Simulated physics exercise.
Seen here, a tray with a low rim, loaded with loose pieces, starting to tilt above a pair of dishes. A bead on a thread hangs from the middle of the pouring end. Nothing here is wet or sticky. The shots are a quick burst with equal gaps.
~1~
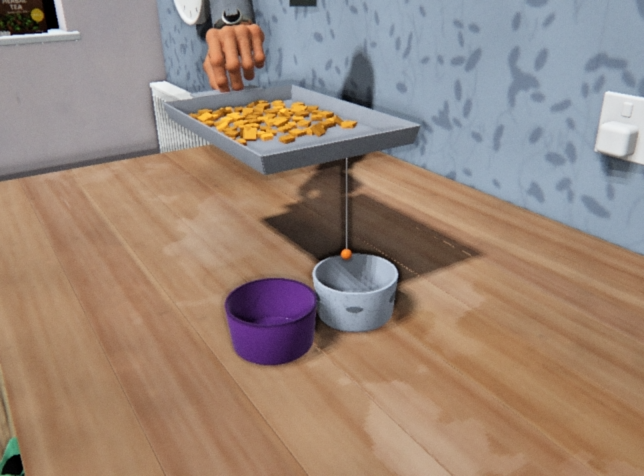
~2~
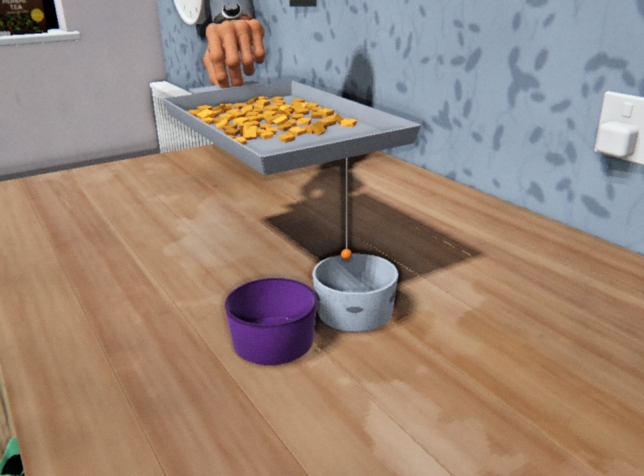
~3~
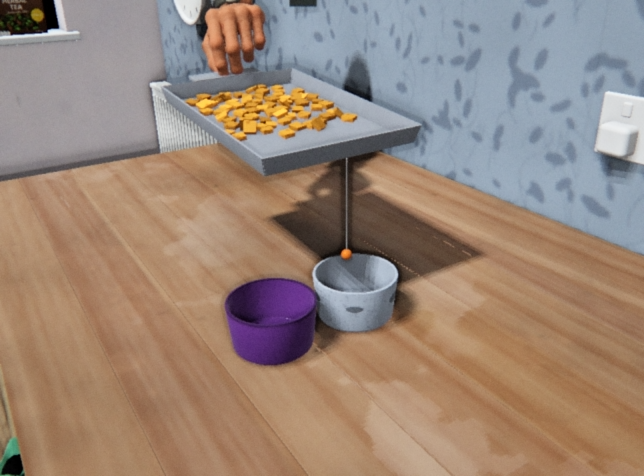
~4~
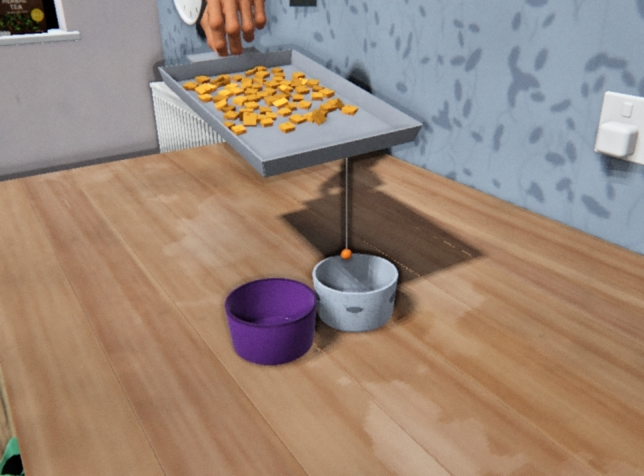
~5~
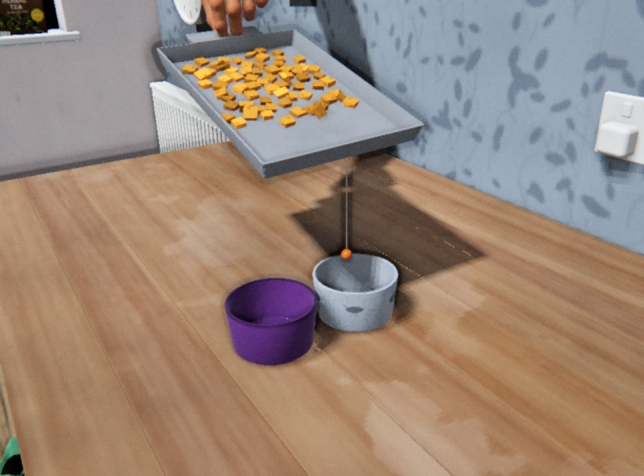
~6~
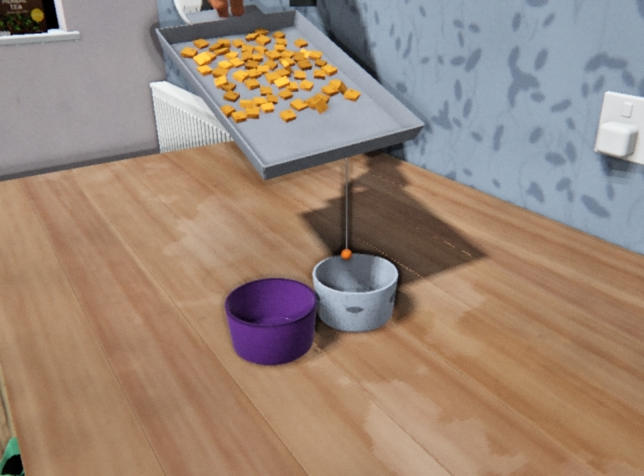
The clip opens on a gray tray of small orange crackers held level by a hand above a purple dish and a pale gray one, an orange bead hanging on a thread. The hand then raises the far end, slowly at first and then more steeply, tilting the tray toward the dishes.
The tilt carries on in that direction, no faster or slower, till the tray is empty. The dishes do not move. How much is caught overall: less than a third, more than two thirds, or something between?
They take from one third to two thirds between them.
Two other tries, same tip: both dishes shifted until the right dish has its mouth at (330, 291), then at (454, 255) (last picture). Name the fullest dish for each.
First the dish on the right, then the dish on the left.
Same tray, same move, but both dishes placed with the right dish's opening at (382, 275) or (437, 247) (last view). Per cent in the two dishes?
The first gives 70 %, the second 10 %.
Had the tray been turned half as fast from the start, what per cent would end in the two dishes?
It comes to 50 per cent or so.
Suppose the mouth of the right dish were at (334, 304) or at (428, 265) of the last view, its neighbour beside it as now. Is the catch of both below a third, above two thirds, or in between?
One: The middle third. Two: Between a third and two thirds.
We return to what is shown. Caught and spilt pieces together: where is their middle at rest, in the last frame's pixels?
Near (327, 333).
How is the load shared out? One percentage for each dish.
The left dish has 30 per cent, the right dish has 20.
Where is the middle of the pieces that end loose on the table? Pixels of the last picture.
Near (382, 367).
Just after the last frame, tray tipped steeply; almost all on the tray; just a few in the air.
A moment on, tray tipped past a quarter turn; roughly half on the tray; about a tenth in the left dish; about a tenth in the right dish; roughly a quarter outside both; about a tenth in the air.
Further on, tray tipped past a quarter turn; roughly a third in the left dish; roughly a quarter in the right dish; roughly half outside both.
When it is over, tray tipped past a quarter turn; roughly a third in the left dish; roughly a quarter in the right dish; roughly half outside both.
